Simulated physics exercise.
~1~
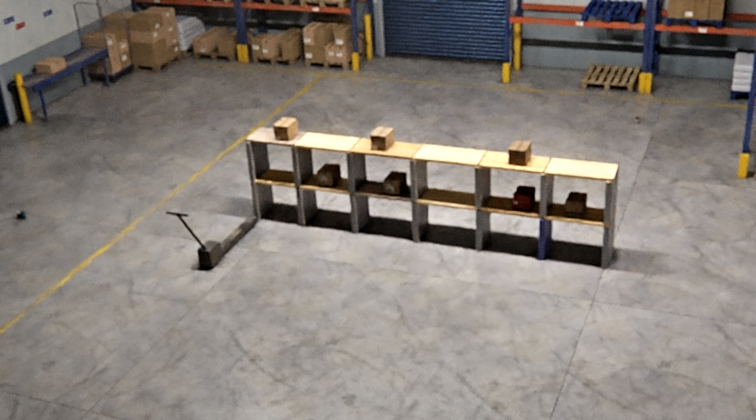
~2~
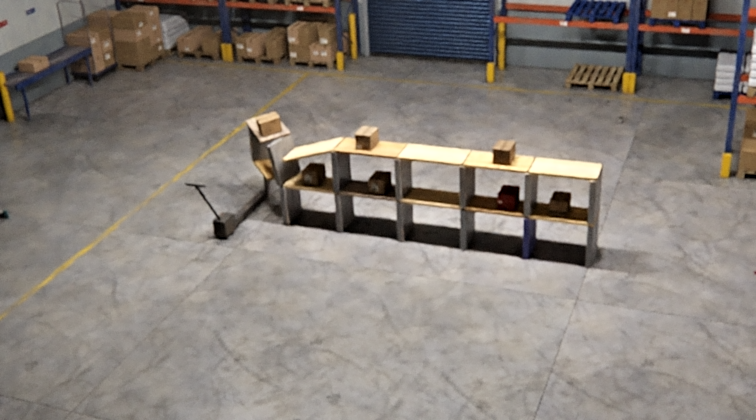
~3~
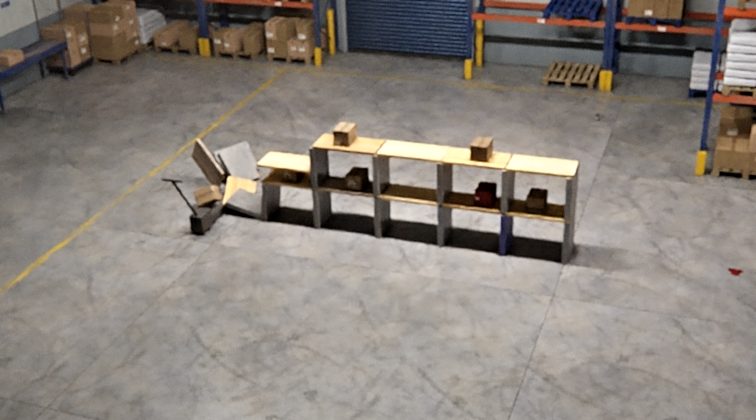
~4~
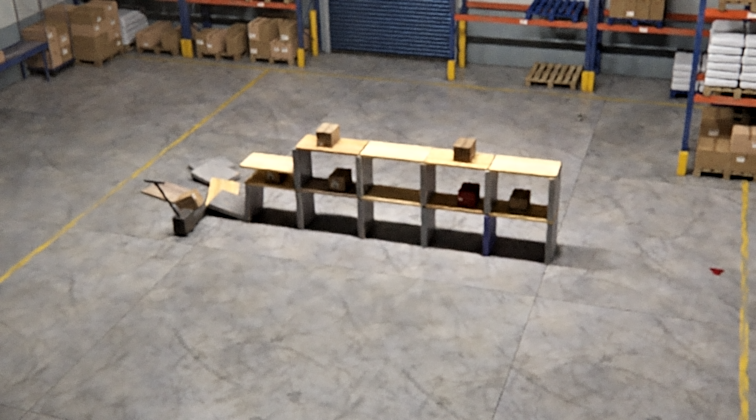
A narrow floor jack sits against the left end of a long, two-tier row of shelving built from loose uprights and boards, with cartons scattered along it, on a store room floor. The jack shifts in at the base, and the leftmost span buckles, its top carton riding up on a tilted piece. The end uprights and boards then topple left over the jack, while the next top board drops a level. The pieces settle flat in a small heap around the jack. The rest of the row, including the blue upright and red carton, stays standing.
